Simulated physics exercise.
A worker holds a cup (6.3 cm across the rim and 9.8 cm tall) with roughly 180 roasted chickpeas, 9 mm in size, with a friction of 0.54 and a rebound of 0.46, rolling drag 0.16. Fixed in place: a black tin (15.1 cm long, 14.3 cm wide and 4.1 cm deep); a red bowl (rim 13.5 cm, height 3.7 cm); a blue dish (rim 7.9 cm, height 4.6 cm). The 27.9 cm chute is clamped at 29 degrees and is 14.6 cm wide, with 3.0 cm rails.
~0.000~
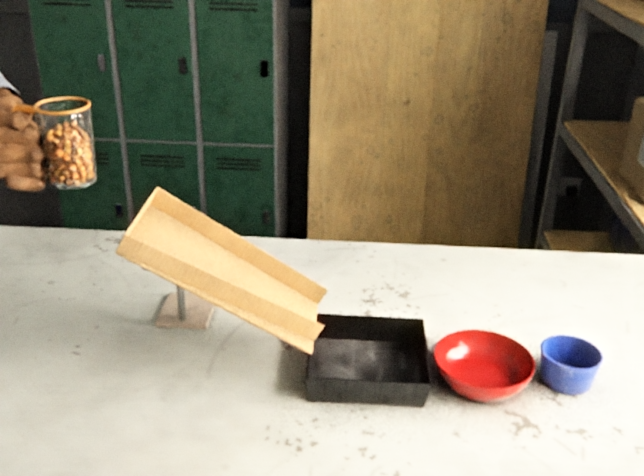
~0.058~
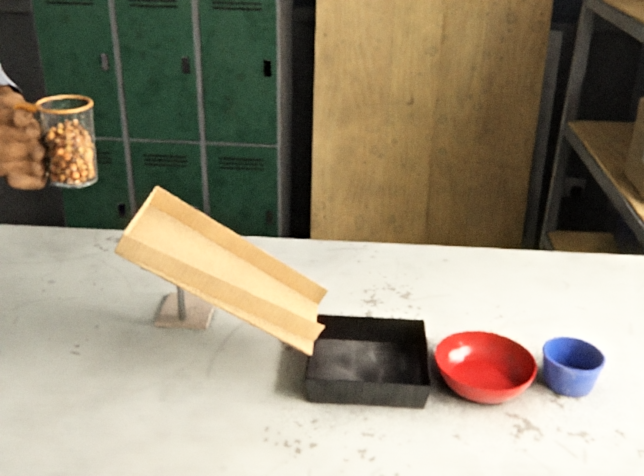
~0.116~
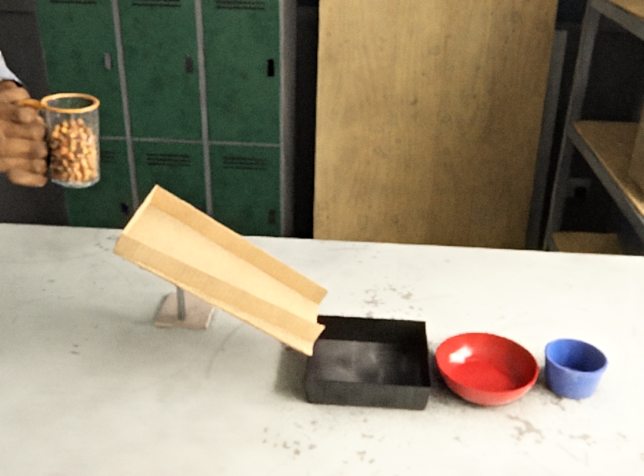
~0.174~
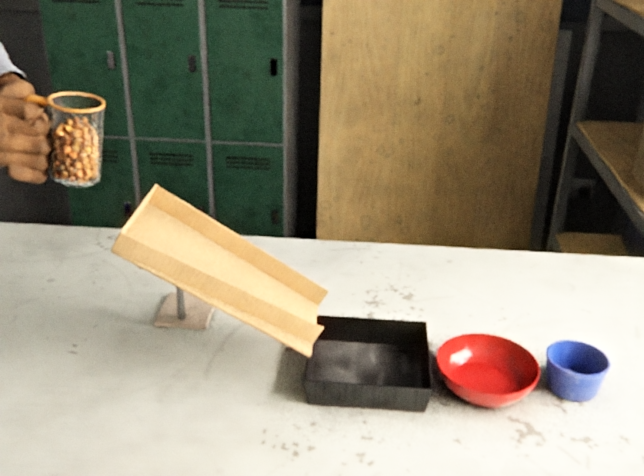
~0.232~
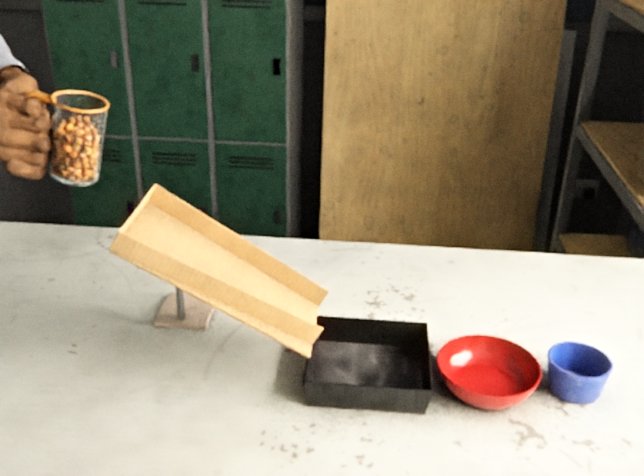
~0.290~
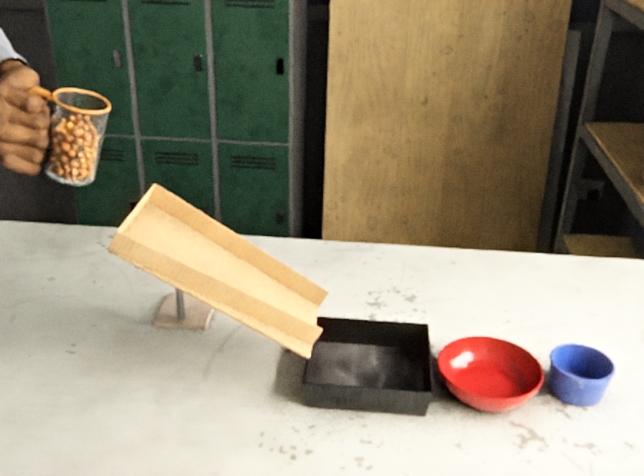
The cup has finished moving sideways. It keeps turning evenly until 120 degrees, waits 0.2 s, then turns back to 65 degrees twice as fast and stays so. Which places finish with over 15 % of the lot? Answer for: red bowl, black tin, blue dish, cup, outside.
In the red bowl: No; in the black tin: Yes; in the blue dish: No; in the cup: No; outside everything: Yes.
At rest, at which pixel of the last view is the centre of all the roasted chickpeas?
Near (91, 354).
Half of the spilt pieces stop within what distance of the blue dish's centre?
About 72 cm.
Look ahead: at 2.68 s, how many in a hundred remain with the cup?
About 0 per cent.
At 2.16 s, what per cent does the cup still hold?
Some 0 per cent of the load.
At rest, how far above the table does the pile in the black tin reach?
About 1.5 cm.
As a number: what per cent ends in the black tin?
Roughly 25 per cent.
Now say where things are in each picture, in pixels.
In the first picture, cup at (65, 125); tilt 0 degrees; moved 0.0 cm; lip at (87, 106); top of the load at (73, 133); black tin at (368, 346); red bowl at (484, 357); blue dish at (572, 351).
In the second picture, cup at (66, 124); tilt 1 degrees; moved 0.3 cm; lip at (89, 106); top of the load at (81, 131).
In the third picture, cup at (71, 123); tilt 4 degrees; moved 0.9 cm; lip at (95, 106); top of the load at (85, 131).
In the fourth picture, cup at (76, 123); tilt 8 degrees; moved 1.5 cm; low side right; lip at (102, 107); top of the load at (60, 129).
In the fifth picture, cup at (78, 123); tilt 12 degrees; moved 1.8 cm; low side right; lip at (106, 108); top of the load at (84, 128).
In the sixth picture, cup at (78, 123); tilt 16 degrees; moved 1.8 cm; low side right; lip at (107, 109); top of the load at (59, 126); black tin at (370, 351); red bowl at (490, 365); blue dish at (583, 361). It turns about 70 degrees a second.
After 1.01 s, tilt 67 degrees; cup 100 %; middle of all pieces near (65, 143).
After 1.61 s, tilt 109 degrees; cup 95 %, slope 5 %; middle of all pieces near (73, 146).
After 2.16 s, tilt 109 degrees; black tin 5 %, outside 45 %, slope 40 %, in the air 5 %; middle of all pieces near (128, 307).
After 2.68 s, tilt 65 degrees; black tin 25 %, outside 75 %; middle of all pieces near (147, 357).
At rest (3.2 s), red bowl 0 %, black tin 25 %, outside 75 %, blue dish 0 %, cup 0 %, slope 0 %.
